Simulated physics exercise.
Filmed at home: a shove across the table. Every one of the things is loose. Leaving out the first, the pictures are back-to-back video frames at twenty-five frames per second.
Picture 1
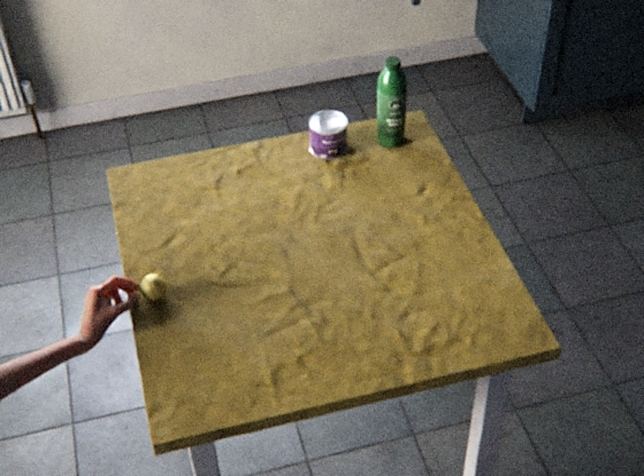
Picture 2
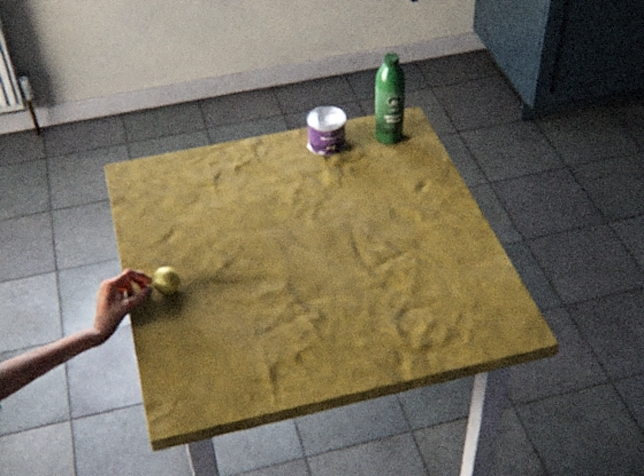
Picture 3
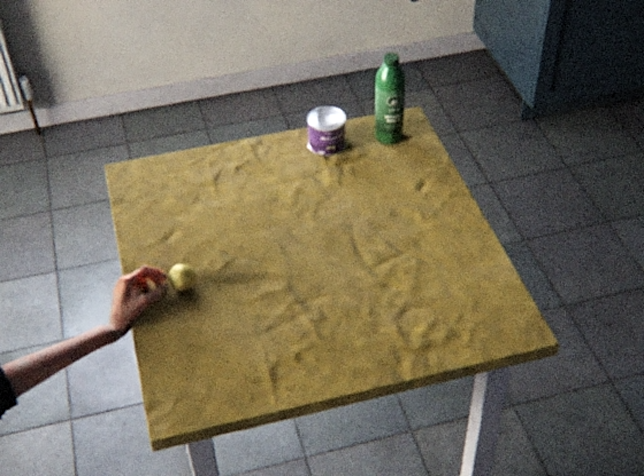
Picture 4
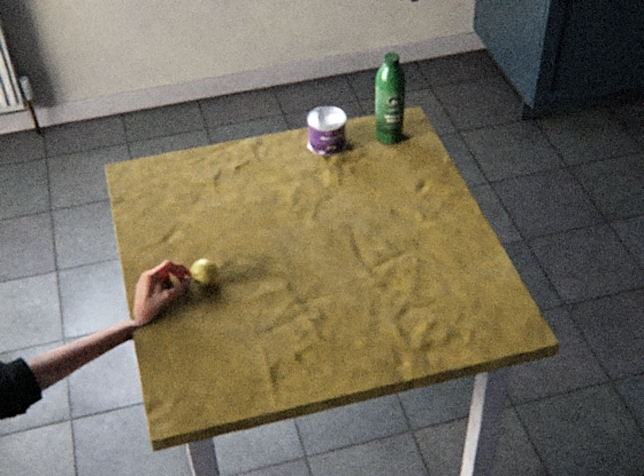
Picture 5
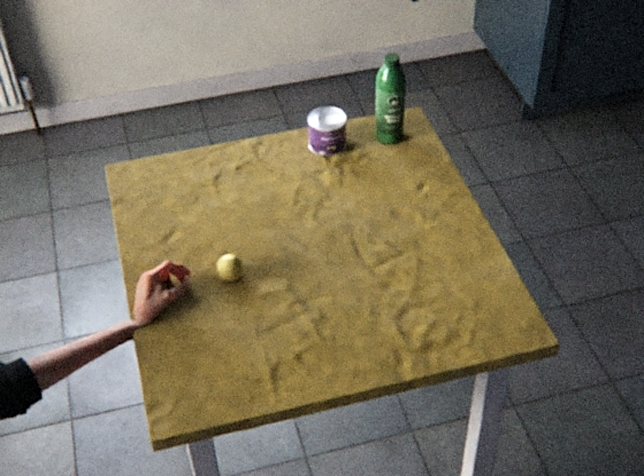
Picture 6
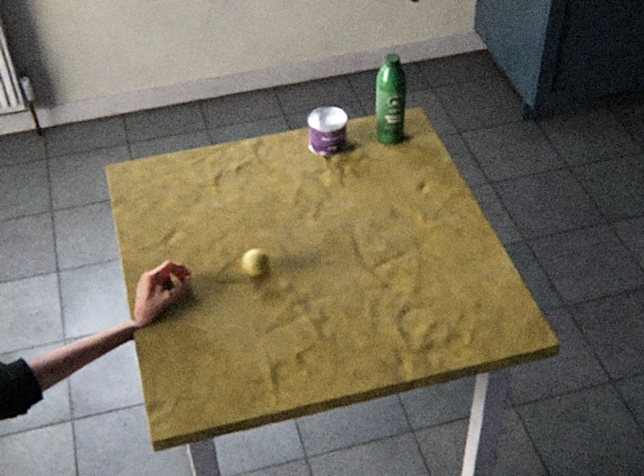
A yellow lemon is pushed to the right by a hand reaching in from the left, across a mustard-coloured, wrinkled tabletop seen from above in a room with grey floor tiles. A white and purple tub and a green bottle stand unmoving near the far edge. The hand then stays back while the lemon keeps moving right and slightly away, and the view remains practically still.
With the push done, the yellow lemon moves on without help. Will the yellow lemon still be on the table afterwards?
No.
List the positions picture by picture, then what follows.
In the first frame, under the hand; yellow lemon (154, 288).
In the second frame, under the hand; yellow lemon (167, 281).
In the third frame, under the hand; yellow lemon (182, 277).
In the fourth frame, yellow lemon (205, 273).
In the fifth frame, yellow lemon (231, 268) moved about its own width.
In the sixth frame, yellow lemon (257, 263) moved well along.
Then, 0.20 s later than the last frame, yellow lemon moved well along near (374, 238).
Then, 0.40 s later than the last frame, yellow lemon moved well along near (480, 216).
Then, 0.70 s later than the last frame, yellow lemon now off the table.
Then, 0.90 s later than the last frame, things are still on the move.
When it is over, off the table, yellow lemon.
